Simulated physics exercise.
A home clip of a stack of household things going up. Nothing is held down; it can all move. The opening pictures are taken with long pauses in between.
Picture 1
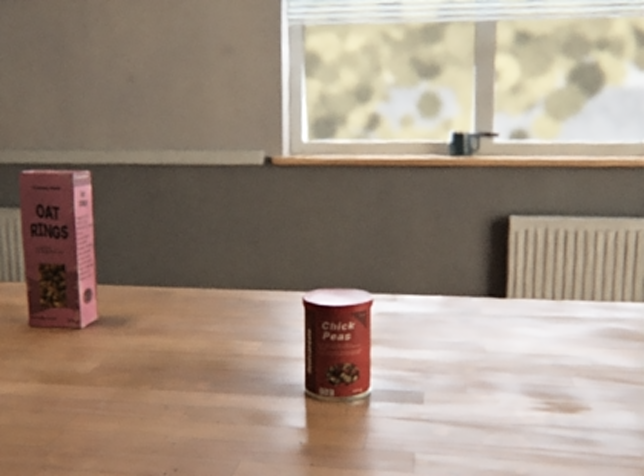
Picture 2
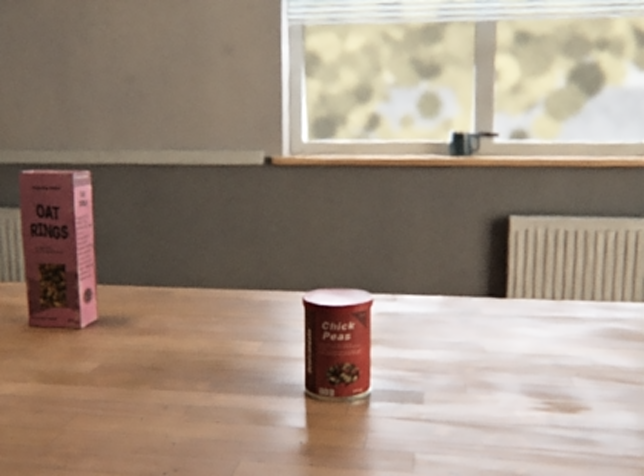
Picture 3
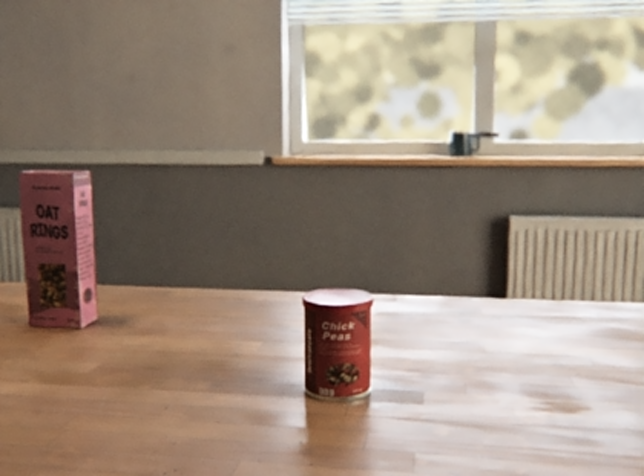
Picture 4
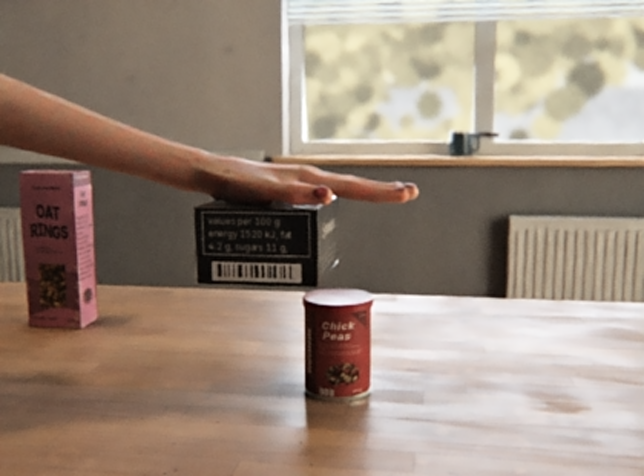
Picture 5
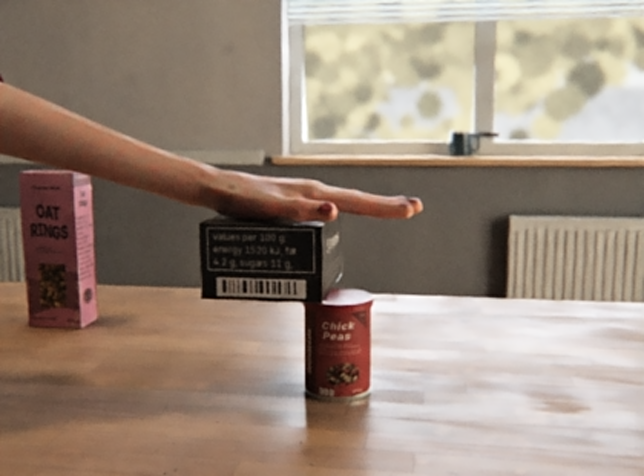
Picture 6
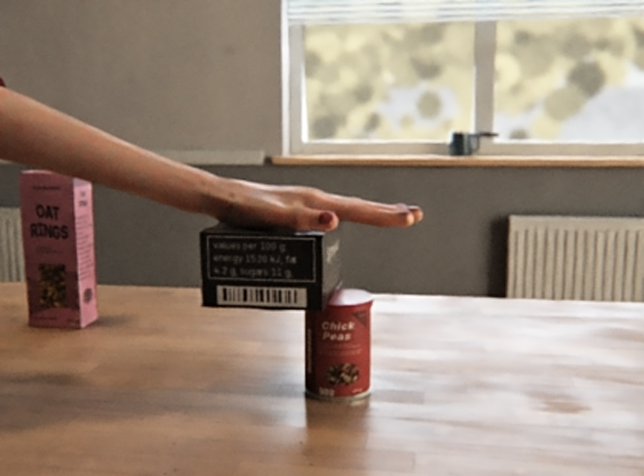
At the start, a red can of chick peas stands on a wooden table, with a pink oat rings box to the left, and nothing moves. Then an arm reaches in from the left with a black box under its hand and lowers it slightly, against the can's upper left side.
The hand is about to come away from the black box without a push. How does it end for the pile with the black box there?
You'll see something goes over.
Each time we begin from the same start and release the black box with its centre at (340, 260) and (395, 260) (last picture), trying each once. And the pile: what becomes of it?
Well, the first time it stays steady, and the second time it falls over.
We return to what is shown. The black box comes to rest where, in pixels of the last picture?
Near (136, 345).
Then, 0.40 s after the last picture, black box now fallen.
Then, 0.60 s after the last picture, things are still on the move.
At rest, fallen, black box; the other 2 in place. Seen from the same camera at the end, black box near (136, 346). The pile gives way.
